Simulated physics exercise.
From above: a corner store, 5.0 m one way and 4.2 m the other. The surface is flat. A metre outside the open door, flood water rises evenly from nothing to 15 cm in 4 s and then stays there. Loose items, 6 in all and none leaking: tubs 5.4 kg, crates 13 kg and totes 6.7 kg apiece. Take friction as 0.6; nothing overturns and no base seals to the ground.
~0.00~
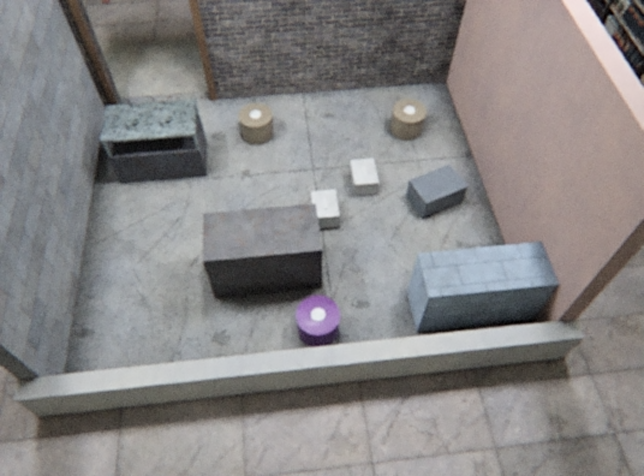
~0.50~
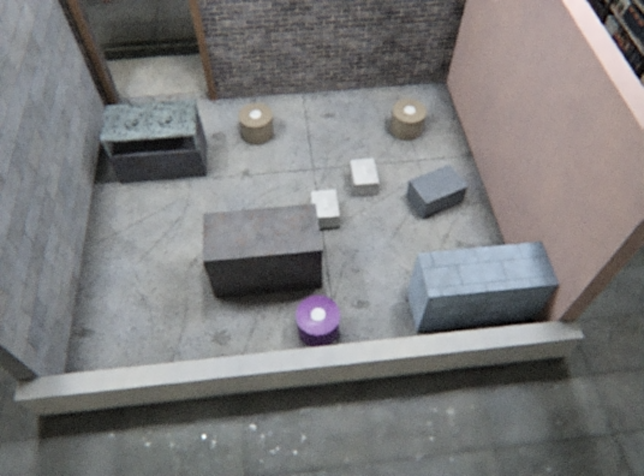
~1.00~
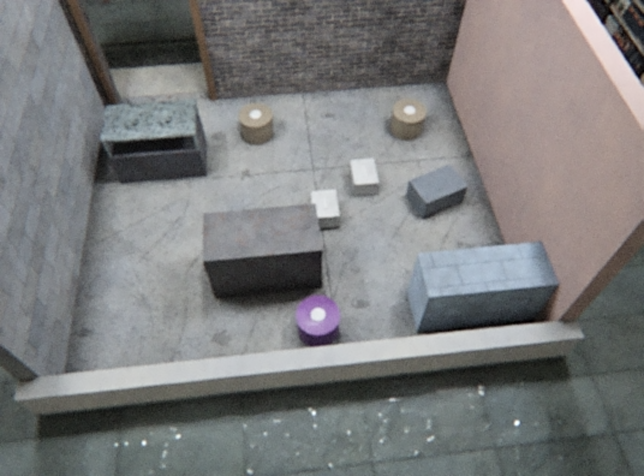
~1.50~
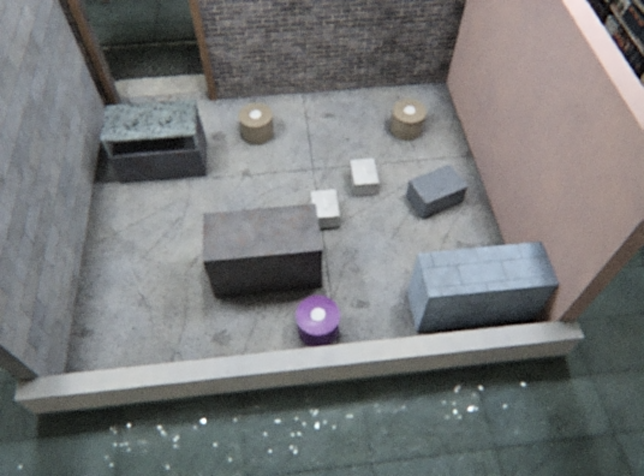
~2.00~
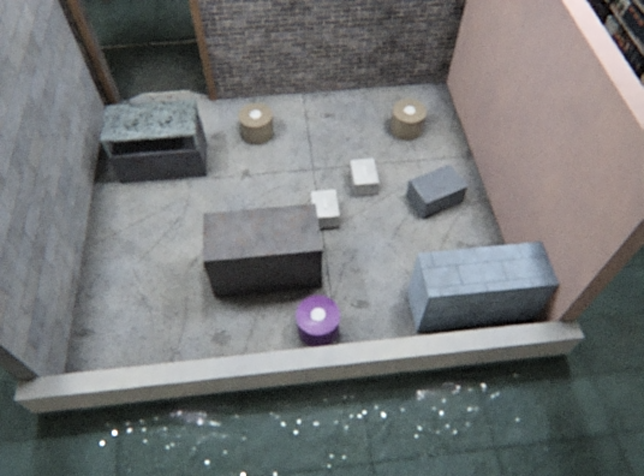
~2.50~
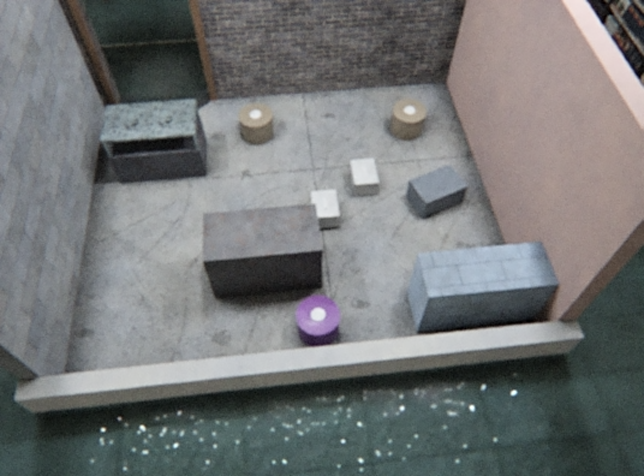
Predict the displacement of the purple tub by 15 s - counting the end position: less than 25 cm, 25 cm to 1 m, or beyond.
The purple tub slides a little.
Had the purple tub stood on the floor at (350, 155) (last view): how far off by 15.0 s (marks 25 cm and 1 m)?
It ends far away.
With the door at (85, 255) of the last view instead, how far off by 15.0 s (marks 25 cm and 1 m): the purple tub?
In that case the purple tub ends far away.
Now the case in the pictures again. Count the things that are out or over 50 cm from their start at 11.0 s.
2 of them.
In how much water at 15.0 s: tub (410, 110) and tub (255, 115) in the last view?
Roughly 8 and 6 cm.
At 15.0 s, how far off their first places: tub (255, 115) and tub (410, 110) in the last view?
In turn: 200 cm, 250 cm.
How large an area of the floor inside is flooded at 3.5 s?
About 1.0 m2.
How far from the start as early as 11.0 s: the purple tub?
About 0 cm.
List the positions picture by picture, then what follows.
The first frame shows the purple tub at (318, 315) rests on the ground; 0.0 m2 under water; 0 of 6 have shifted.
The second frame shows the purple tub at (318, 315), on the bottom; water covers 0.0 m2; 0 of 6 have shifted.
The third frame shows the purple tub at (318, 315) rests on the ground; 0.0 m2 under water; 0 of 6 have shifted.
The fourth frame shows the purple tub at (318, 315), on the bottom; water covers 0.0 m2; 0 of 6 have shifted.
The fifth frame shows the purple tub at (318, 315) rests on the ground; water covers 0.0 m2; 0 of 6 have shifted.
The sixth frame shows the purple tub at (318, 315), on the bottom; water covers 0.2 m2; 0 of 6 have shifted.
After 3.5 s the purple tub is near (318, 315), 0.0 m from its start, aground; 0 afloat.
After 6.8 s the purple tub is near (318, 315), 0.0 m from its start, aground; 0 afloat.
After 11.0 s the purple tub is near (319, 315), 0.0 m from its start, aground; 2 afloat.
After 15.0 s the purple tub is near (371, 284), 0.6 m from its start, afloat; 6 afloat.
